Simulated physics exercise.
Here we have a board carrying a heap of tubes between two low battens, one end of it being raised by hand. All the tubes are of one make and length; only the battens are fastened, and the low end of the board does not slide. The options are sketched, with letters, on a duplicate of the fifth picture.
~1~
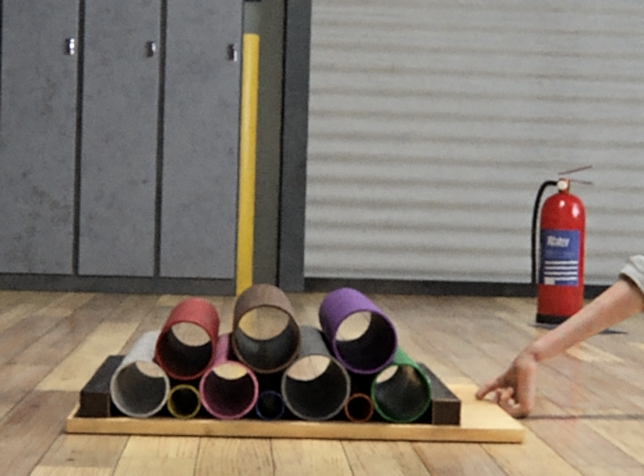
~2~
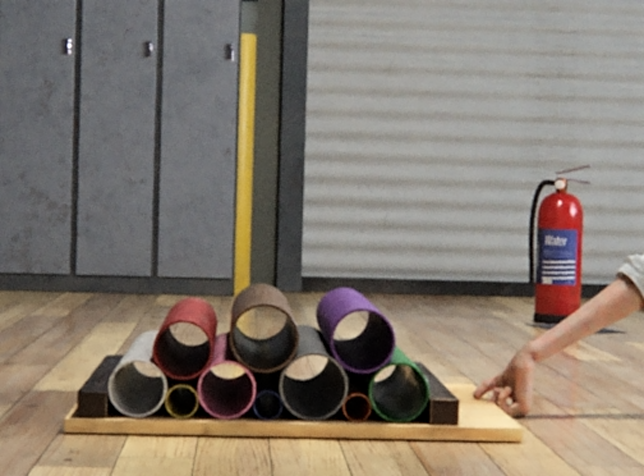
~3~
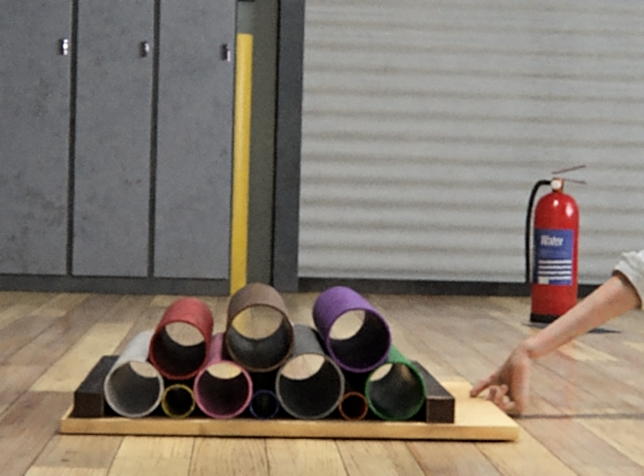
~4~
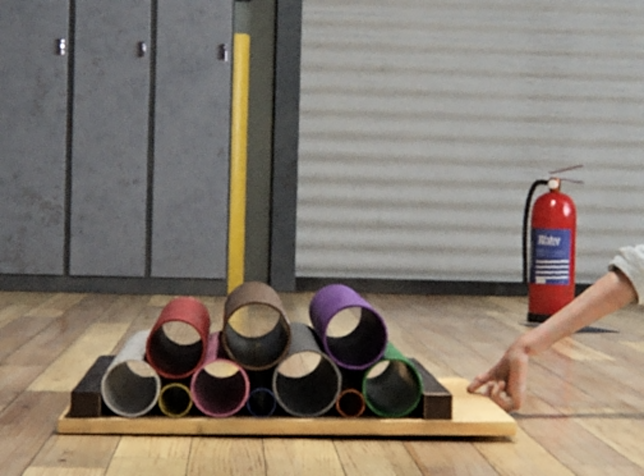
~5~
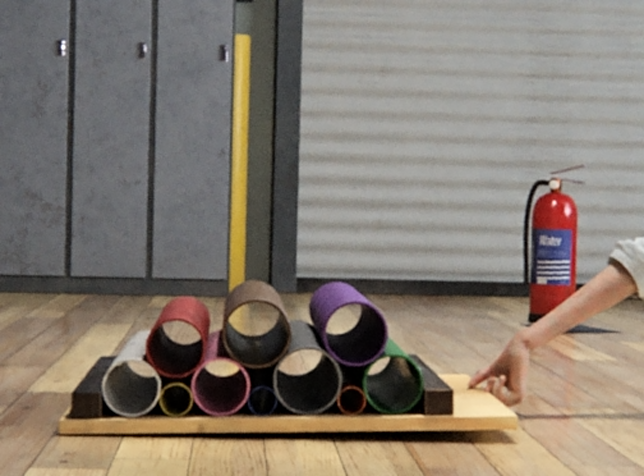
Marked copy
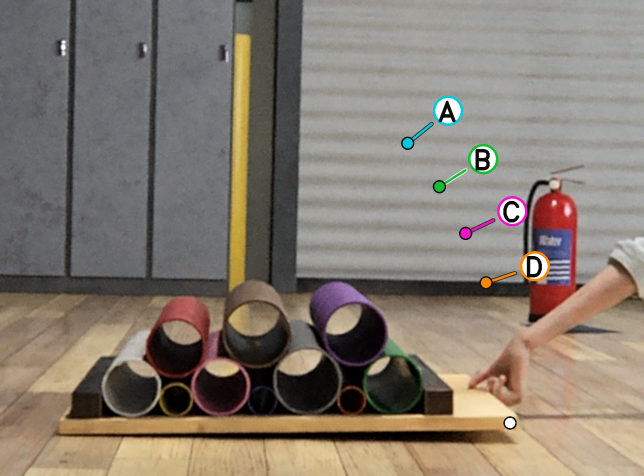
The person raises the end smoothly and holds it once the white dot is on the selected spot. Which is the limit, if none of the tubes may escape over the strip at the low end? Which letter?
No higher than A.
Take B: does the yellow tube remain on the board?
Yes.
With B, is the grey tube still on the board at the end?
The grey tube: Yes.
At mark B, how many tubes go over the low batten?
At B the number is none.
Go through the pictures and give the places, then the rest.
The first frame shows blue tube (270, 405); grey tube (316, 387); orange tube (359, 408).
The second frame shows orange tube (357, 408); green tube (399, 392).
The third frame shows board (286, 393); orange tube (353, 406); green tube (395, 391); yellow tube (178, 402).
The fourth frame shows board (283, 391); white tube (131, 388); yellow tube (175, 400).
The fifth frame shows board (285, 389); white tube (132, 387); yellow tube (176, 399).
On the marked copy, A at (408, 143); B at (439, 187); C at (466, 233); D at (486, 283); the white dot at (510, 423).
Taking A. A third of the way, board at 21°.
Two thirds of the way, board at 40°.
When it is over, board at 40°, none over the low batten.
As for the rest, B none over the low batten; C none over the low batten; D none over the low batten.
